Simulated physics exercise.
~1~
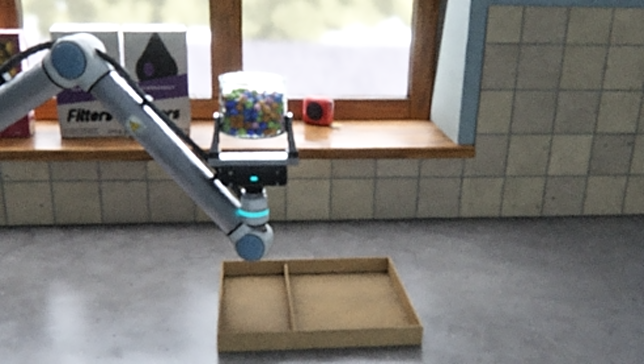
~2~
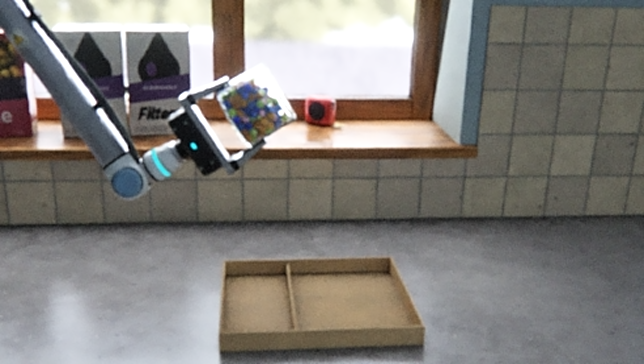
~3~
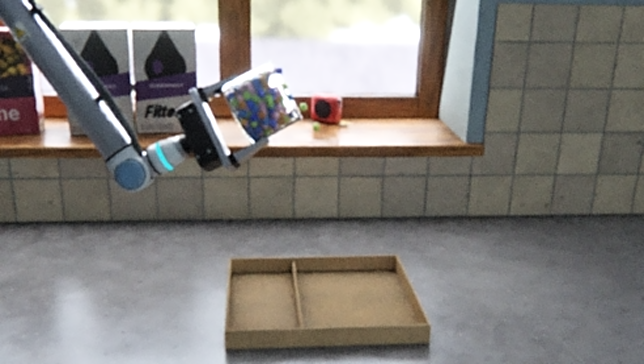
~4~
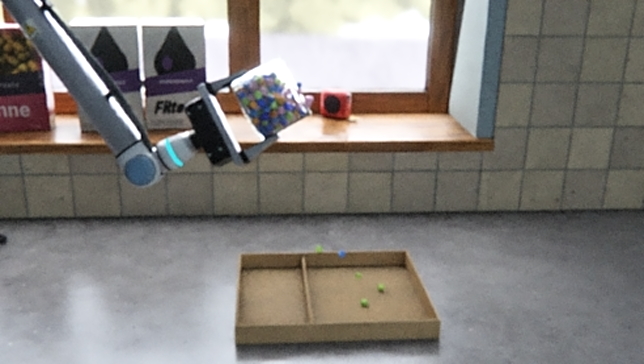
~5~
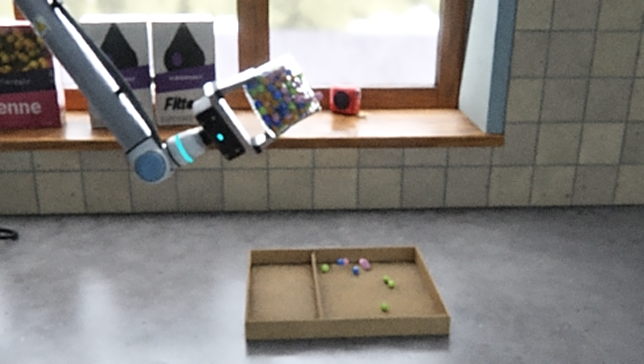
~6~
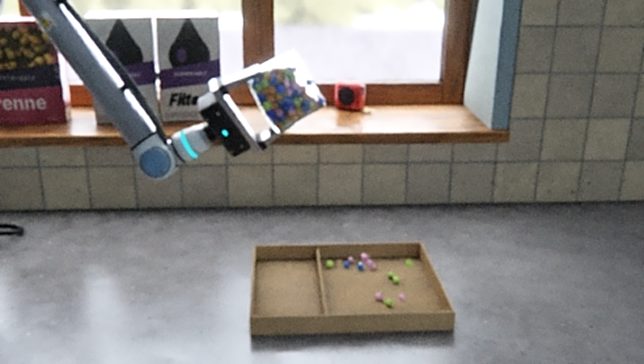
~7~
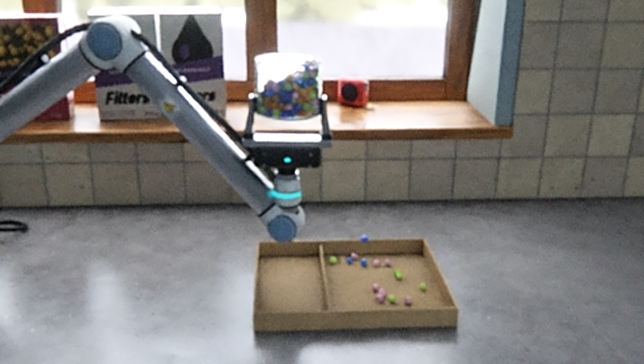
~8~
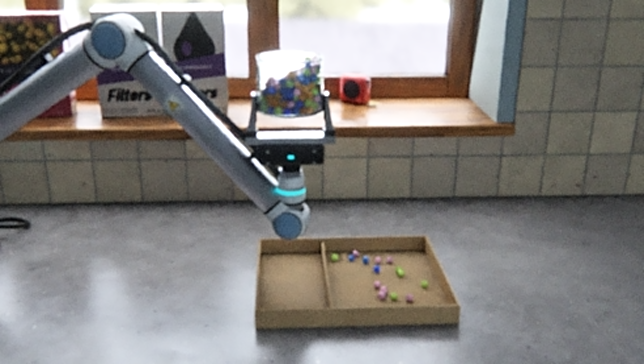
The clip shows a robot arm tilting a clear tumbler of colourful round sweets above a divided tray on a grey surface, spilling a few into the right-hand section, then turning the tumbler upright again with most of the sweets still inside.
